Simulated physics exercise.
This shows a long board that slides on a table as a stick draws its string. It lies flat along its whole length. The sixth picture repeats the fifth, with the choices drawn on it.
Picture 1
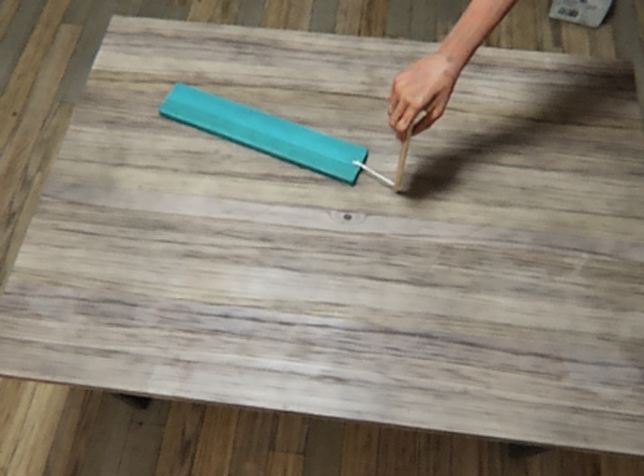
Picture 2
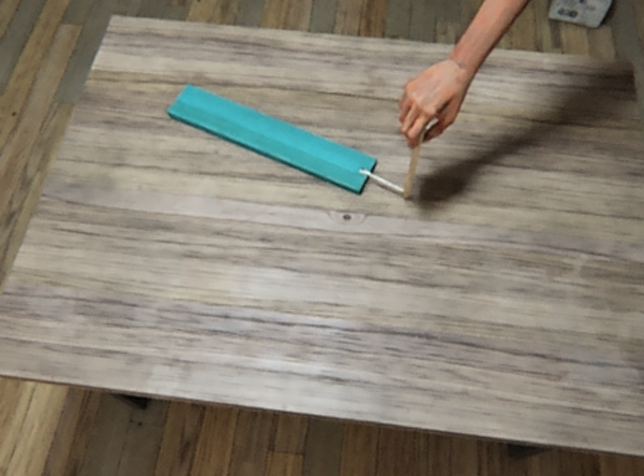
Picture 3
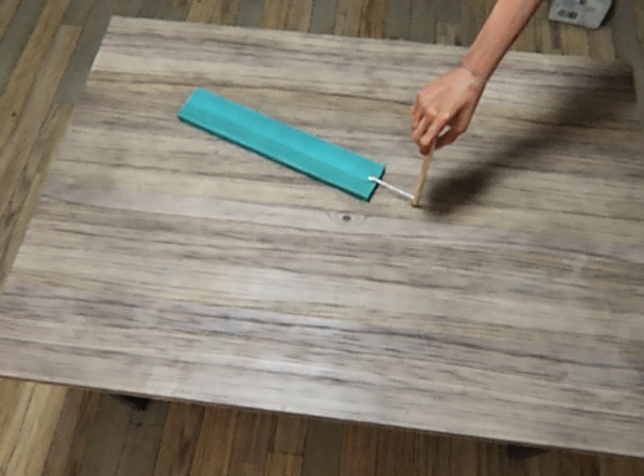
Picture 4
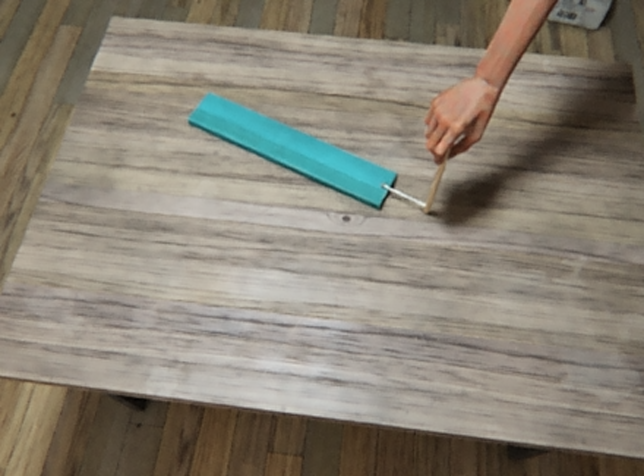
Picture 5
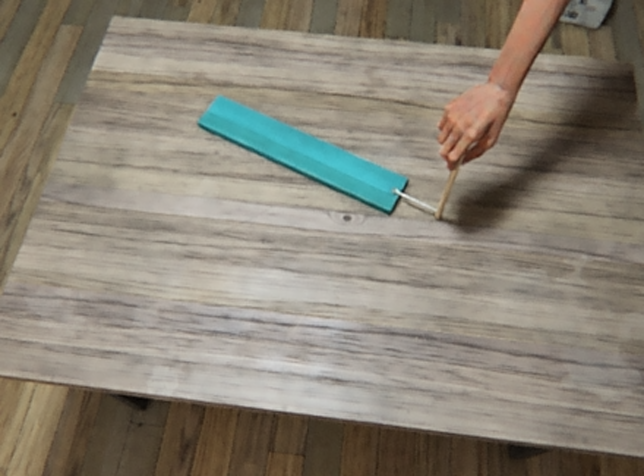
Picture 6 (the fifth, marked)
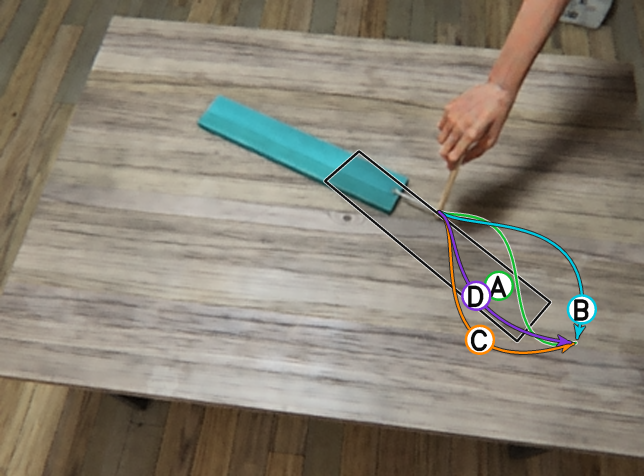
To begin with, a long turquoise board lies flat on a wood-grain table, with a hand at its right holding a thin stick joined to the board by a short pale string. The hand moves the stick steadily right and slightly toward the viewer, and the board slides a short way after it.
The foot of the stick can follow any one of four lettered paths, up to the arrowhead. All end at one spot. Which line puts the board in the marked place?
Choose path A.
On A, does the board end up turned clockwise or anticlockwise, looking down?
It turns clockwise.
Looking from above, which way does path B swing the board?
It turns clockwise.
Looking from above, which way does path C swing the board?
Clockwise.
On the copy, A from (439, 212) via (514, 265) to (576, 343); B from (439, 212) via (547, 240) to (577, 338); C from (439, 212) via (464, 321) to (573, 344); D from (439, 212) via (476, 296) to (570, 342); the outline at (432, 239).
On A. First, foot of the stick (504, 240), middle of the board (358, 173).
Then, foot of the stick (522, 312), middle of the board (393, 204).
Finally, foot of the stick (575, 344), middle of the board (431, 237); it lies in the outline.
By contrast, B leaves its middle at (447, 223); C leaves its middle at (419, 253); D leaves its middle at (424, 246).
